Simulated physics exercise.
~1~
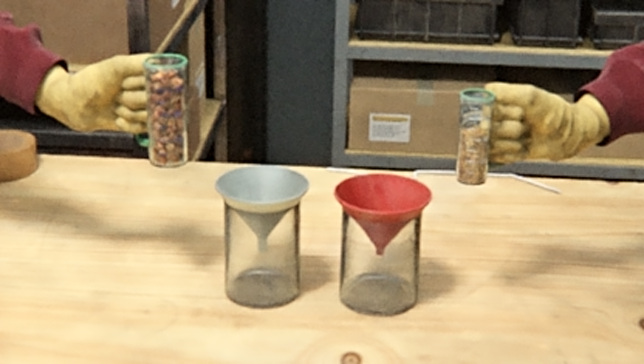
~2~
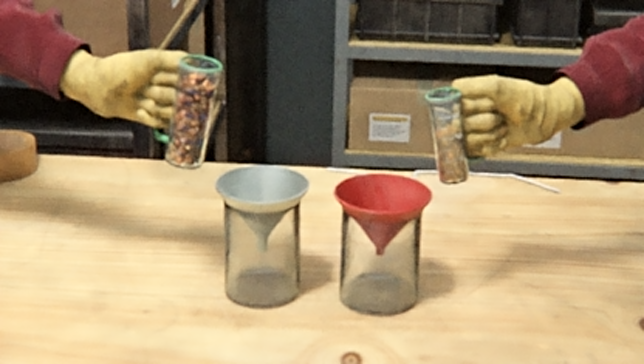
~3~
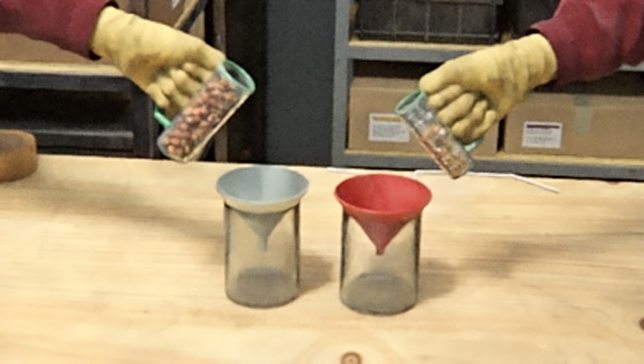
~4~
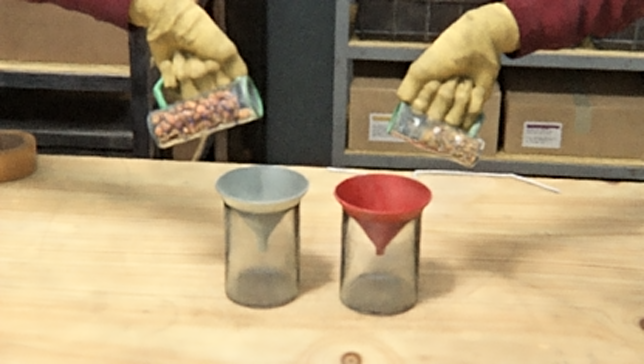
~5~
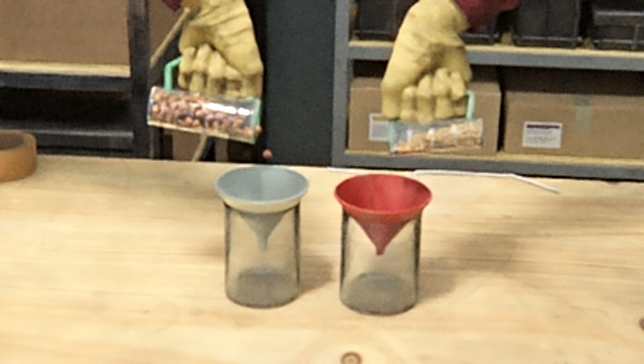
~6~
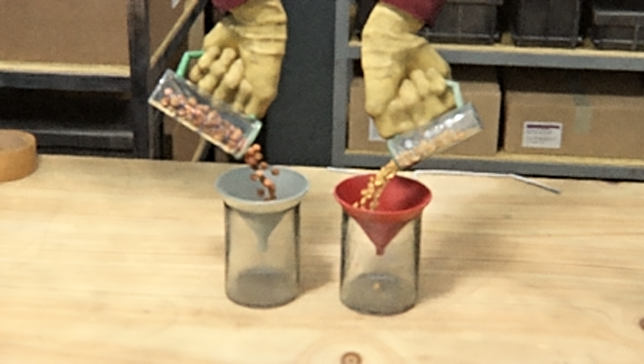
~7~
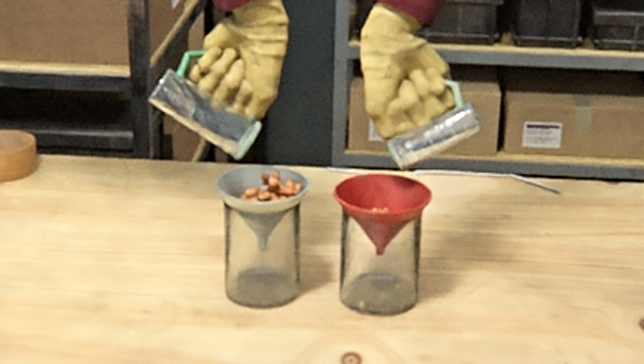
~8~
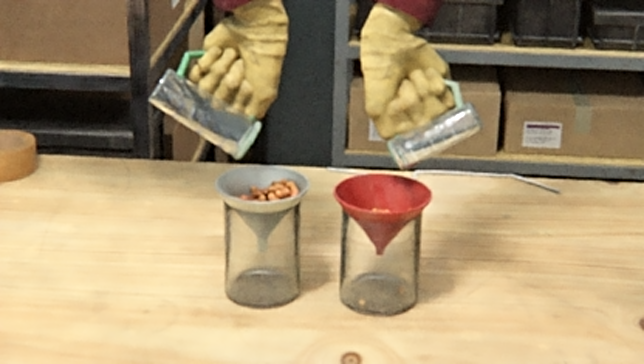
On a wooden workbench, two yellow-gloved hands tipped cups of small pieces into a grey funnel on the left and a red one on the right, and both clogged, leaving the left jar empty and hardly anything in the right one.
